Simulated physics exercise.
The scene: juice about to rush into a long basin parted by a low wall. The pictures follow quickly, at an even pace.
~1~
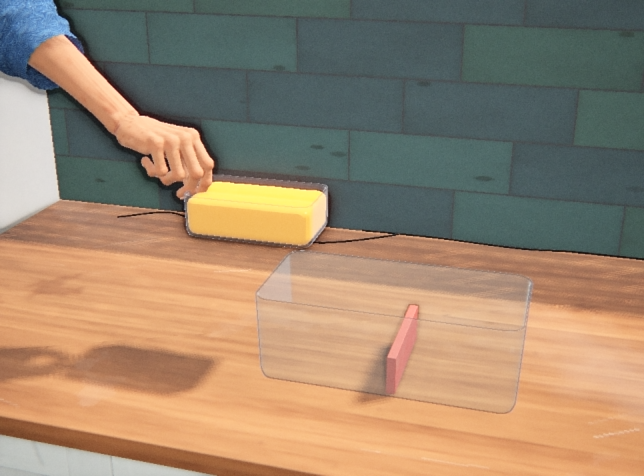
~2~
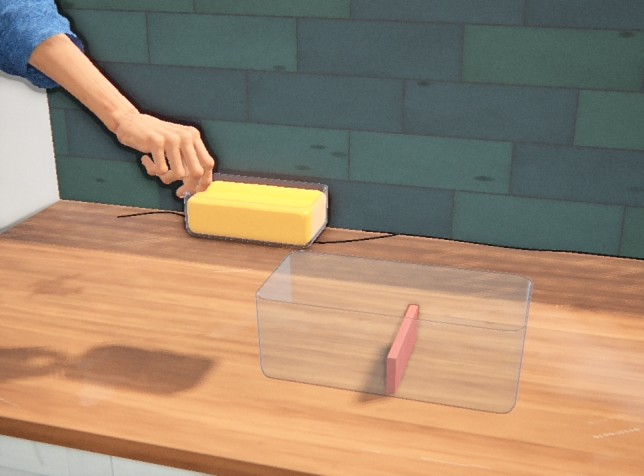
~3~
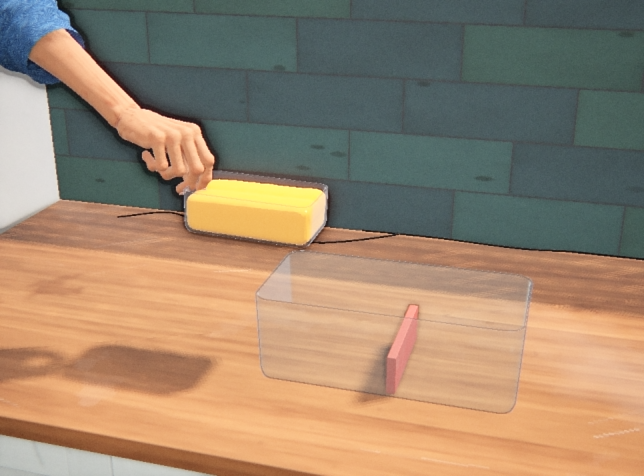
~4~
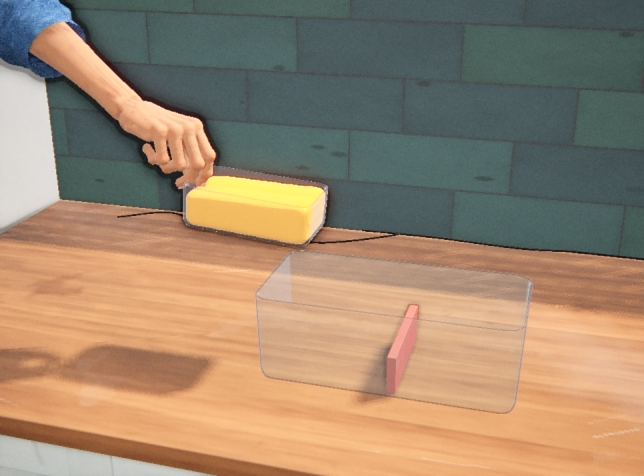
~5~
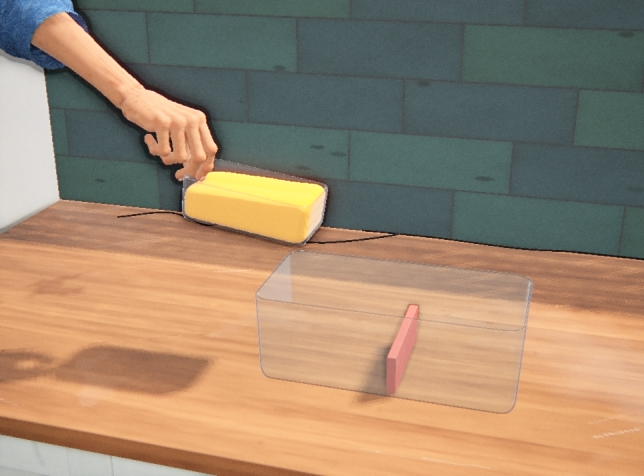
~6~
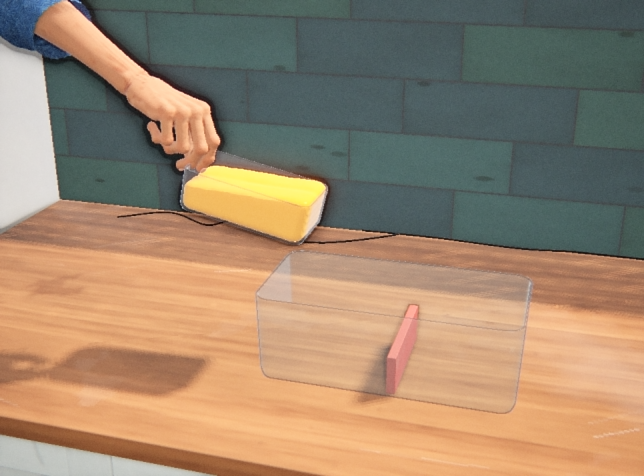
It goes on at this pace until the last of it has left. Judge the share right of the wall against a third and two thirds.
The share right of the wall is between a third and two thirds.
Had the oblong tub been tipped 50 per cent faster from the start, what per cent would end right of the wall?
Near 65 %.
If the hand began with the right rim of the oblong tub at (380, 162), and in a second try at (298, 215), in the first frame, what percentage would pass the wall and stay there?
Near 80 % and 5 %.
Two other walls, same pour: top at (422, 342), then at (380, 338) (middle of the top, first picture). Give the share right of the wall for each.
The first gives 25 %, the second 75 %.
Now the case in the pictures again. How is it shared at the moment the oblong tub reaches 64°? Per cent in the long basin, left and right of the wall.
The left part 15 per cent, the right part 0.
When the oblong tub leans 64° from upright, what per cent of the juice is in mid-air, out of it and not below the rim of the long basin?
Some 50 per cent.
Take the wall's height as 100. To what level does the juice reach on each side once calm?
The left part 20 per cent, the right part 30.
A moment on, the oblong tub is tipped part way and 34 per cent is still to pour, 17 is left of the wall and 0 right of it.
Next, the oblong tub is tipped on its side and 6 per cent is still to pour, 31 is left of the wall and 55 right of it.
Then the oblong tub is tipped on its side and 1 per cent is still to pour, 40 is left of the wall and 54 right of it.
Later the oblong tub is tipped on its side and 0 per cent is still to pour, 42 is left of the wall and 54 right of it.
At rest 41 per cent lies left of the wall, 54 right of it and 4 outside.
